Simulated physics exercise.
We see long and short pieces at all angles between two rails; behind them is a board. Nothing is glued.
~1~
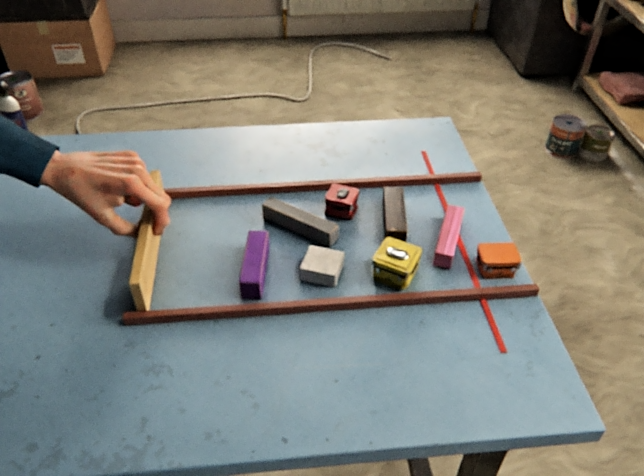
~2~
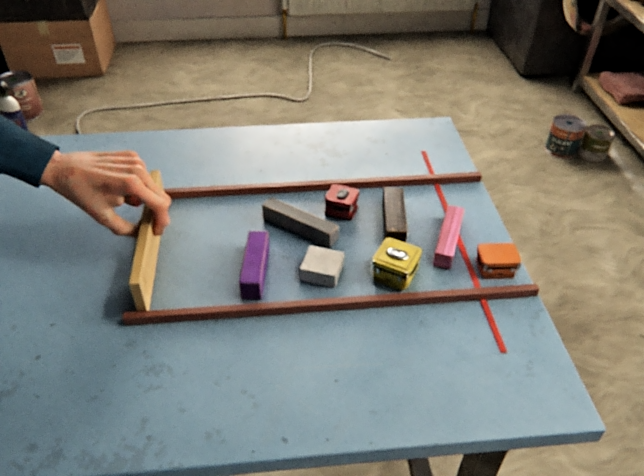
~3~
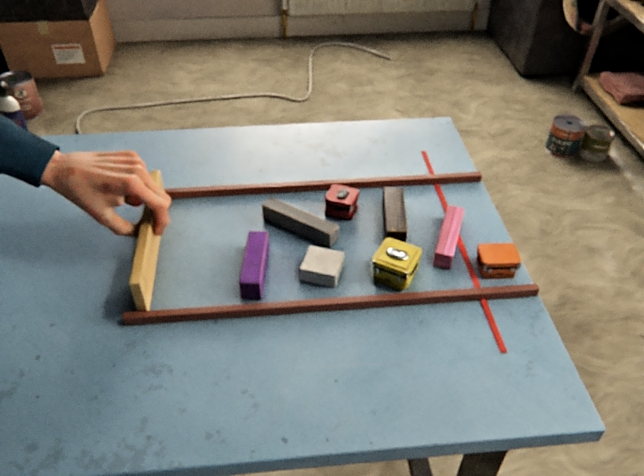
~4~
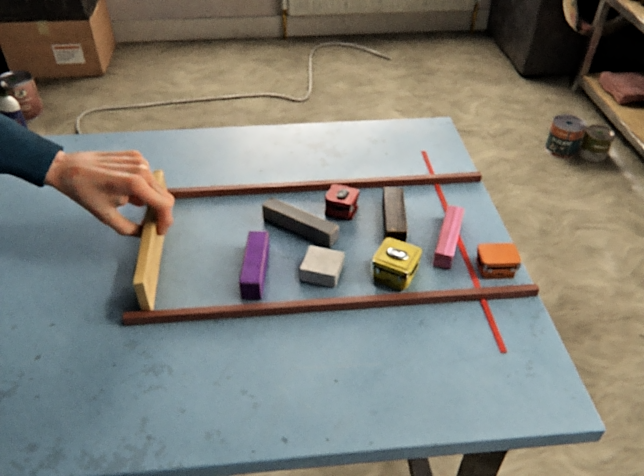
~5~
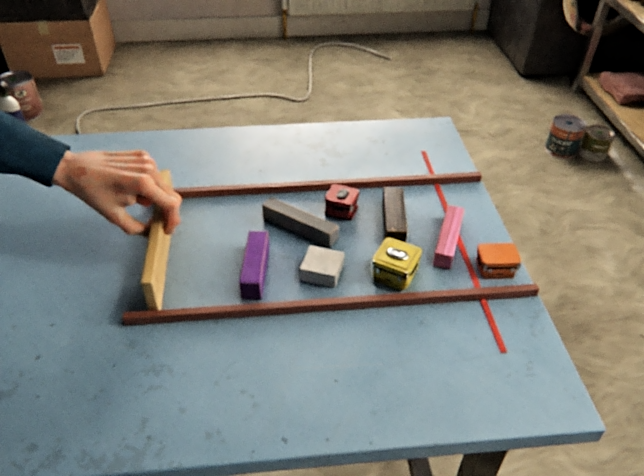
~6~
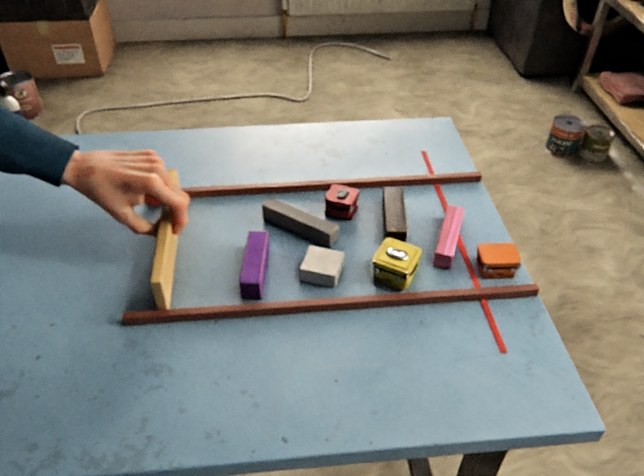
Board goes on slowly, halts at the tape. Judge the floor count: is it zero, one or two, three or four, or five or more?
The floor count is three or four.
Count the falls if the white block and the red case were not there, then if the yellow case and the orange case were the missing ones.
Result: 2 in the first case, with 1 in the second.
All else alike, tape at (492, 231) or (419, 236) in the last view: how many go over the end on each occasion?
Counts per try: 7 and 1.
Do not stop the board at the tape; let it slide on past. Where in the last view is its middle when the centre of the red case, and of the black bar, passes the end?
I reckon its middle sits around (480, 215) and then around (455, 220).
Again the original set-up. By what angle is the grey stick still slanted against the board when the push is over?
Somewhere near 20 degrees, I'd say.
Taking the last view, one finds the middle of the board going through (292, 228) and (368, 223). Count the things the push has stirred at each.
One spot: 3. Other spot: 8.
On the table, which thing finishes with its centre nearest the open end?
Black bar.
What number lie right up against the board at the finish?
At rest, 2 are in contact.
Soon after, none off yet; orange case at rest near (497, 261); pink stick at rest near (449, 236); black bar at rest near (394, 215).
At rest, the number that fall off is three or four; fallen, yellow case, pink stick and orange case.
